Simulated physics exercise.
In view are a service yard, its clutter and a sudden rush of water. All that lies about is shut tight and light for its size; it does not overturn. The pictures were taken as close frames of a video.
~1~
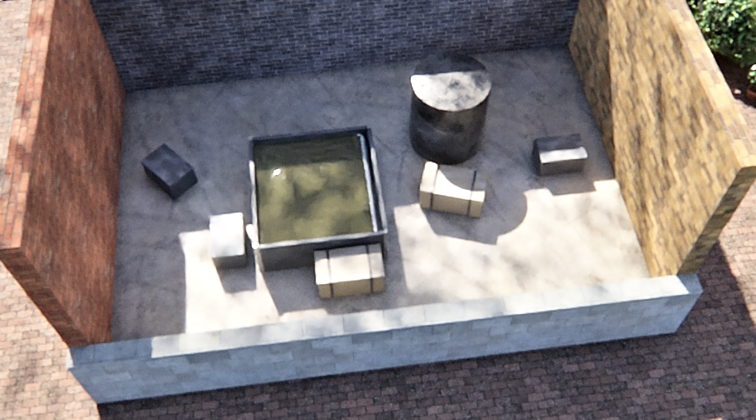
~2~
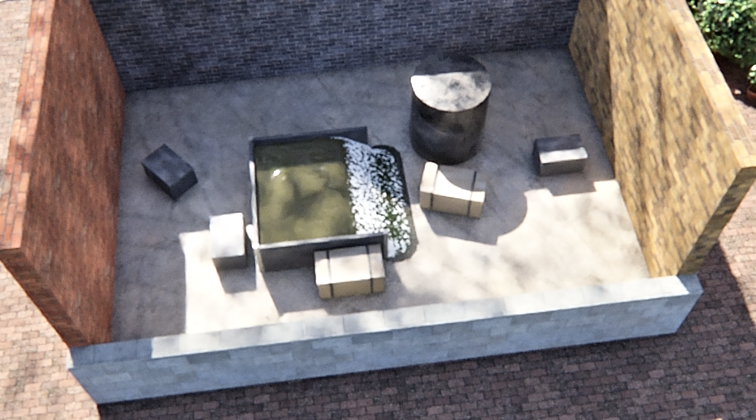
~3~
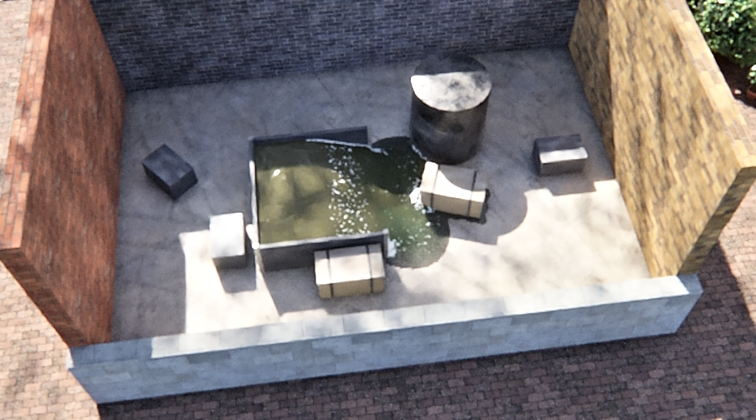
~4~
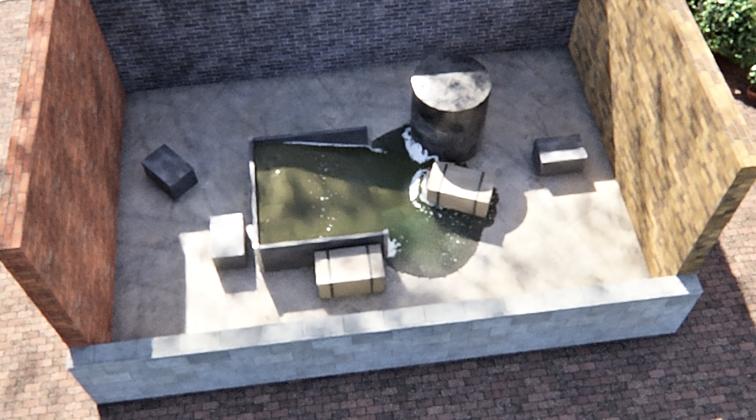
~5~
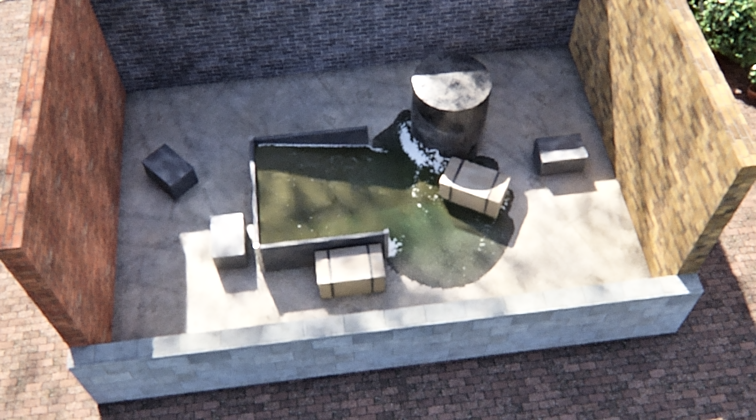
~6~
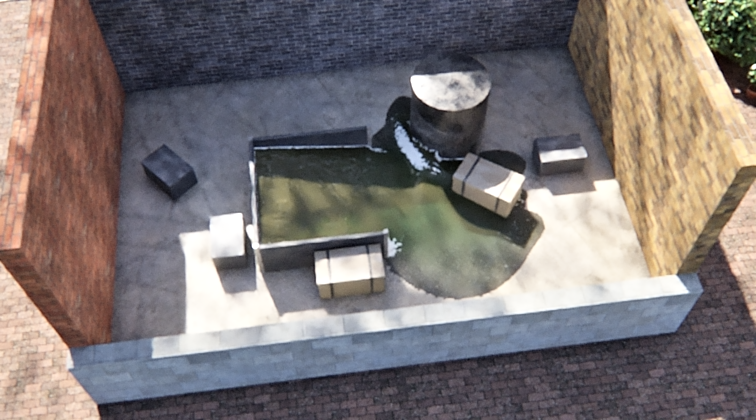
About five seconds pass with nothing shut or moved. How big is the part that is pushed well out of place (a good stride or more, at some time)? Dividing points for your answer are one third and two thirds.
Answer: A share under one third.
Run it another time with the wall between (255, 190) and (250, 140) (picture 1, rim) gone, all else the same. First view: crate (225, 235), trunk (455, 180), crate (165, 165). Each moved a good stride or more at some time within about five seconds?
Here's my take, in sequence: Fails to go that far, fails to go that far, and dislodged that far.
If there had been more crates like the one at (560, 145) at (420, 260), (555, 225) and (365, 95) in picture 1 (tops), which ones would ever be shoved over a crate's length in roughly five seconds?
Here's how it goes: Never gets far, sent far off, and lastly never gets far.
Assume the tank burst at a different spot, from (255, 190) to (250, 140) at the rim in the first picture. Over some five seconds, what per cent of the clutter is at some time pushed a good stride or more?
Estimate: Some 20 per cent.
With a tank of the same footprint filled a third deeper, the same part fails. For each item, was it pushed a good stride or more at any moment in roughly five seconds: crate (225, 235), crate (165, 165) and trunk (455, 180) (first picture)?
Going through them in turn, I'd say never got there, then never got there, then got there.
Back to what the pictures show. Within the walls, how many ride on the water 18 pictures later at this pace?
My count is 1.
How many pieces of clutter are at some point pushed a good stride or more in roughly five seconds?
I count 1.
A moment on, 1 of 5 are well off their spots; 0 afloat.
Next, 1 of 5 are well off their spots; 1 afloat.
Later, 1 of 5 are well off their spots; 1 afloat.
In the end, 1 of 5 are well off their spots, and 1 have been at some point; 1 afloat.
